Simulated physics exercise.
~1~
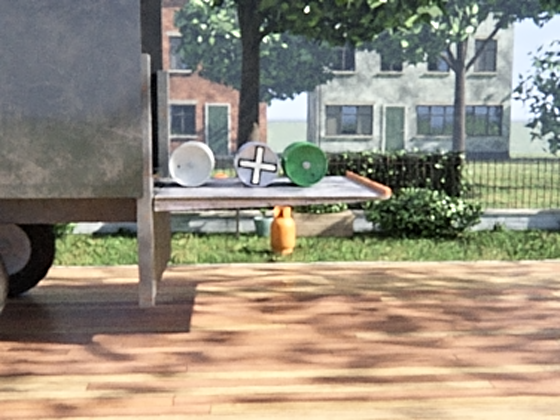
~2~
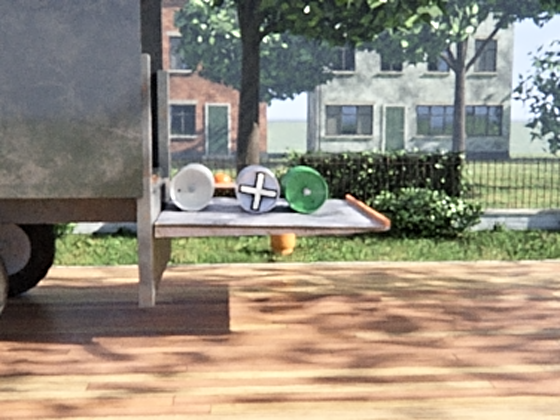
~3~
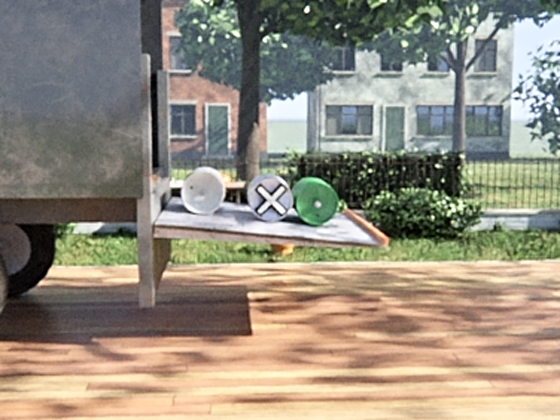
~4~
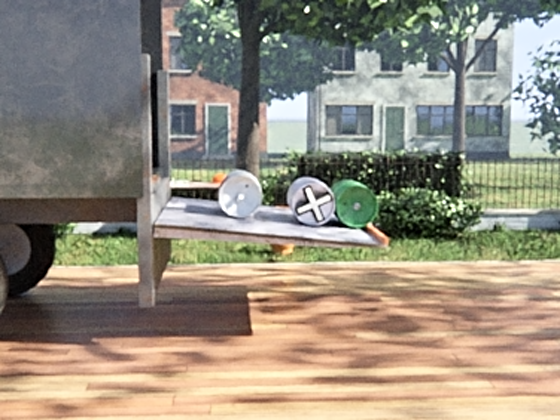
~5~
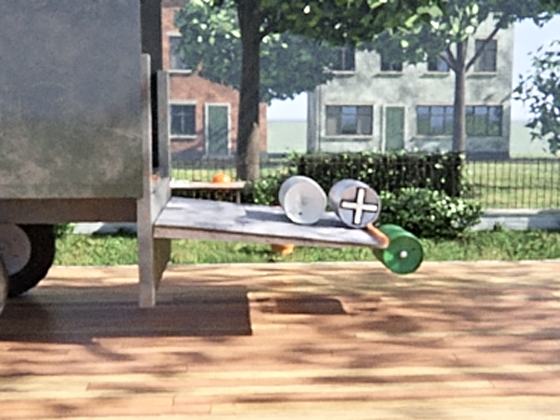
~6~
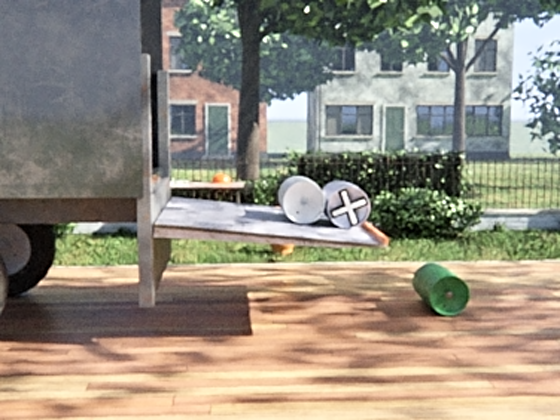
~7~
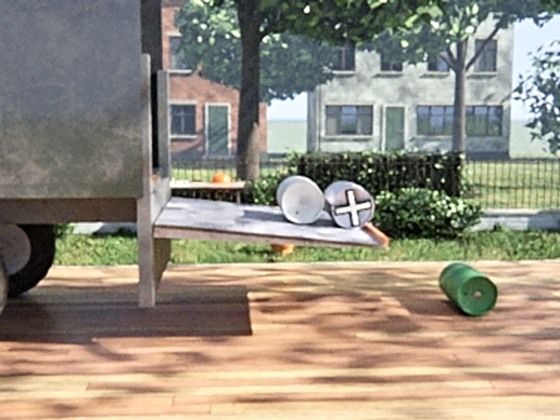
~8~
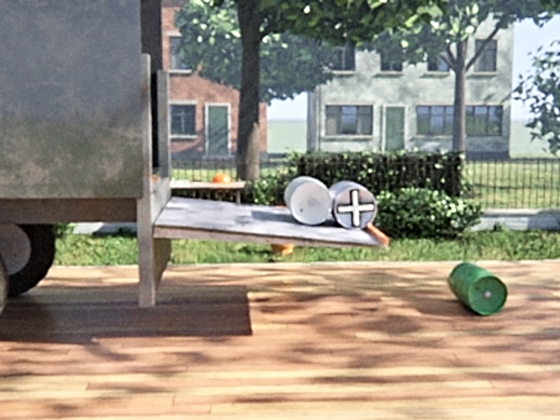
Three kegs rolling right down a lorry's lowered, tilting tail-lift, the green one dropping to the ground, two staying on.
